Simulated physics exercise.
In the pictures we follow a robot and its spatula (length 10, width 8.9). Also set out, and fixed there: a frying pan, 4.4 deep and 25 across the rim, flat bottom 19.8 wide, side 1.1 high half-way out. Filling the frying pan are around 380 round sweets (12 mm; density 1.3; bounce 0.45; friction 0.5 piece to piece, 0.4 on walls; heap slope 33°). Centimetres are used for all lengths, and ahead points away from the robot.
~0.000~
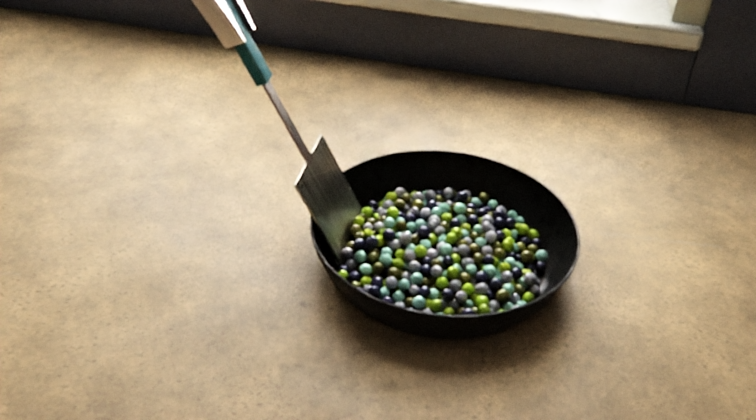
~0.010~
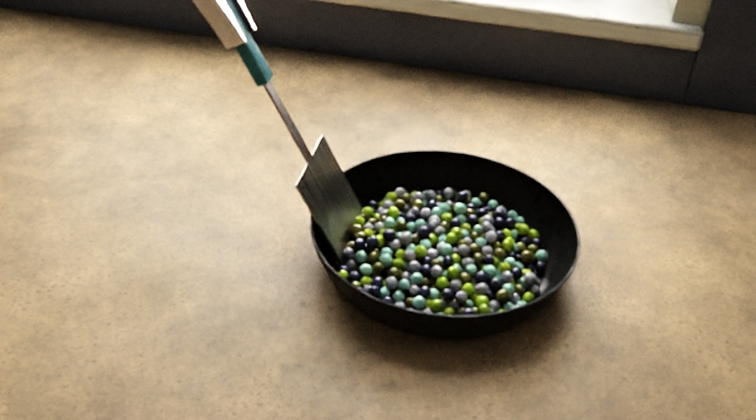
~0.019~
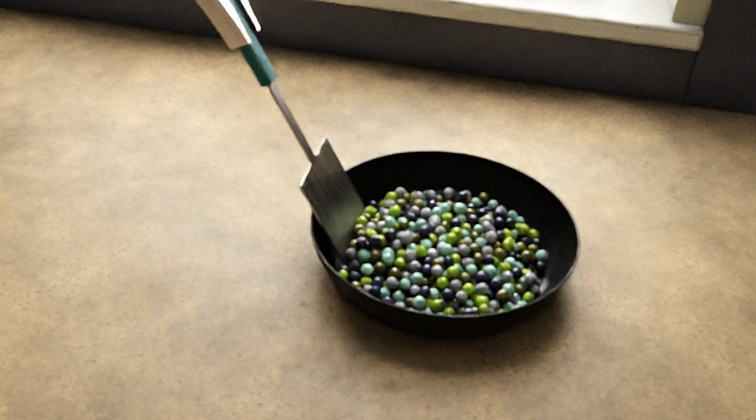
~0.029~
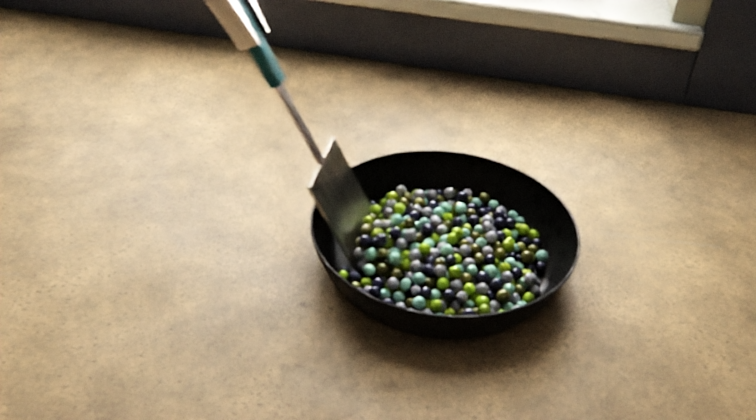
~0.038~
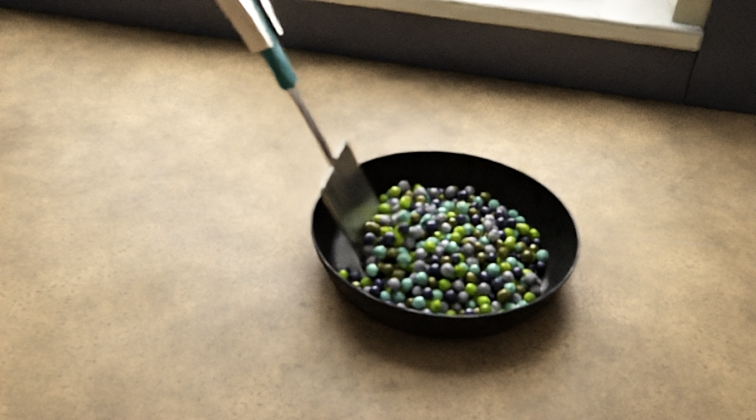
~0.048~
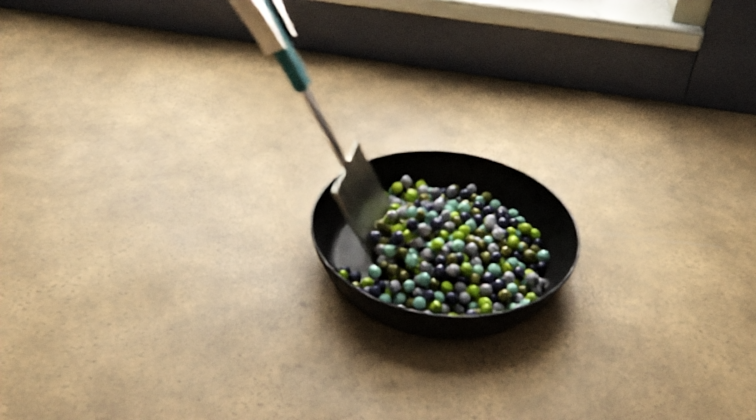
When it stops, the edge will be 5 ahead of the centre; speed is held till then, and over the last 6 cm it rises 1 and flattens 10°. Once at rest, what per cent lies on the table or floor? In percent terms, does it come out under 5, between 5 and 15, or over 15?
It comes out between 5 and 15 %.
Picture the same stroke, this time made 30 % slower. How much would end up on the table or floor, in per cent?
Roughly 0 in a hundred.
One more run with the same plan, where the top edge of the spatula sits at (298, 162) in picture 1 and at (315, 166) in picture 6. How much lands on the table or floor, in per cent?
About 0 per cent.
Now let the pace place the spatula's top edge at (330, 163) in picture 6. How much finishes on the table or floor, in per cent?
Roughly 0 per cent.
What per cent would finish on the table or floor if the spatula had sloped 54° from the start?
In that case some 5 per cent.
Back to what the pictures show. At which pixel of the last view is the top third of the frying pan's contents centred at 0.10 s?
Centre: Approx. (461, 235) in the last view.
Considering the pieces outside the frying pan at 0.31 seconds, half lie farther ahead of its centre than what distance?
About 16 cm.
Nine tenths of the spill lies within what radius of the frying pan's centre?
Some 40 cm from the centre.
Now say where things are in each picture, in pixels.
The first frame shows spatula top edge at (308, 159), sloping 62°; upper third of the load around (437, 241), from x 340 to 540, top at y 195; 376 in the frying pan.
The second frame shows spatula top edge at (309, 159), sloping 62°; upper third of the load around (437, 242), from x 340 to 540, top at y 195.
The third frame shows spatula top edge at (313, 160), sloping 62°; upper third of the load around (434, 241), from x 340 to 540, top at y 195.
The fourth frame shows spatula top edge at (321, 161), sloping 62°; upper third of the load around (433, 239), from x 345 to 540, top at y 190.
The fifth frame shows spatula top edge at (333, 163), sloping 62°; upper third of the load around (432, 239), from x 345 to 540, top at y 185.
The sixth frame shows spatula top edge at (346, 165), sloping 62°; upper third of the load around (430, 237), from x 345 to 545, top at y 180; 376 in the frying pan.
By 0.07 s, sloping 62°, highest piece 6 above the table; 376 in the frying pan.
By 0.10 s, sloping 59°, highest piece 8 above the table; 376 in the frying pan.
By 0.31 s, sloping 52°, highest piece 6 above the table; 342 in the frying pan, 25 on the table or floor, 9 on the blade or in flight.
By 1.36 s, sloping 52°, highest piece 5 above the table; 339 in the frying pan, 37 on the table or floor.
Final count, 339 in the frying pan, 37 on the table or floor. That is 10 % on the table or floor.
